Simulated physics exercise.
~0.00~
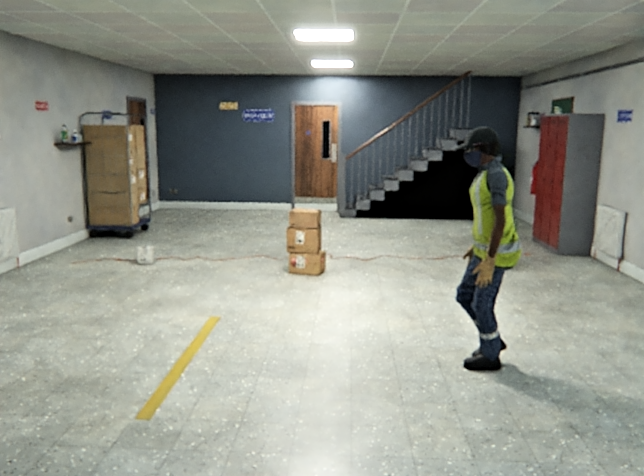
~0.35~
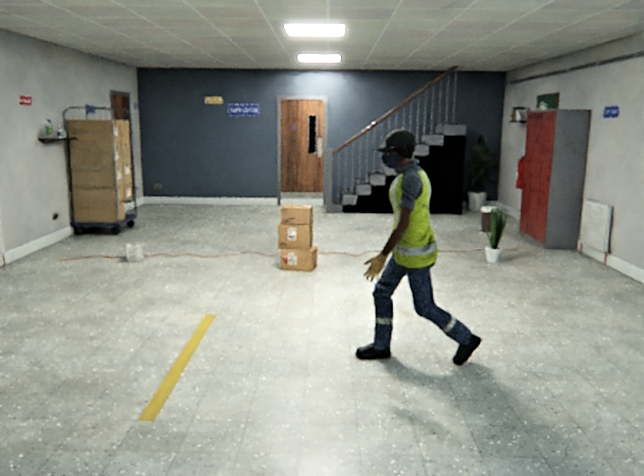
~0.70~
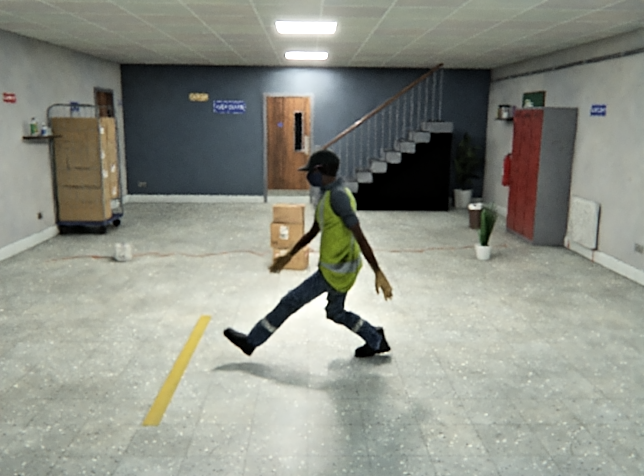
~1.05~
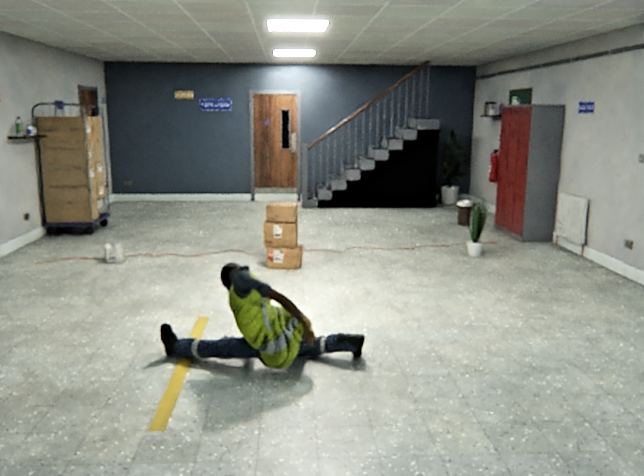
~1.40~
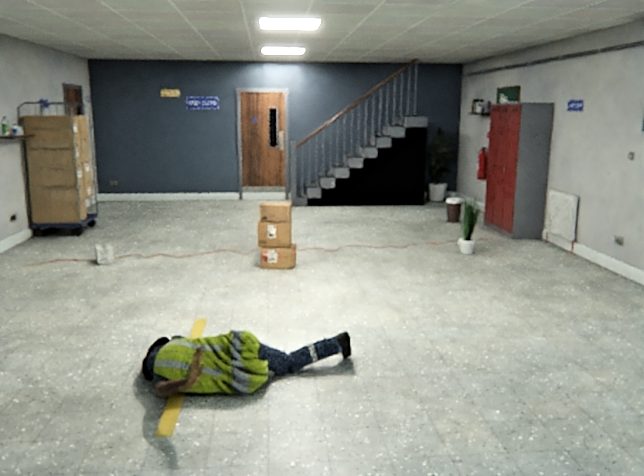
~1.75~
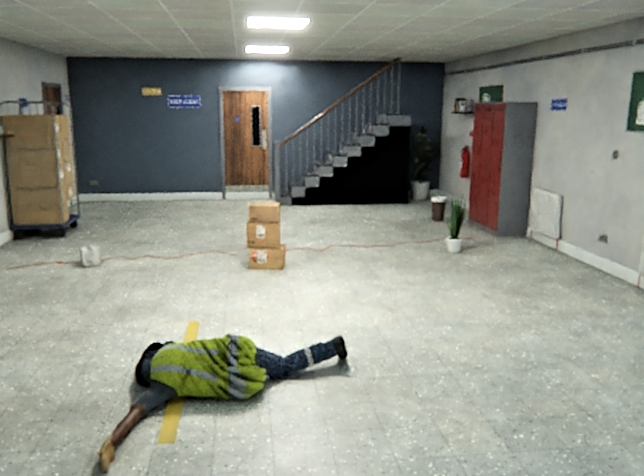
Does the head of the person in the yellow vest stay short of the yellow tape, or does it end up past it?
It ends up past the tape. The person slumps forward to the left and lies with the head on the far side of the yellow strip.
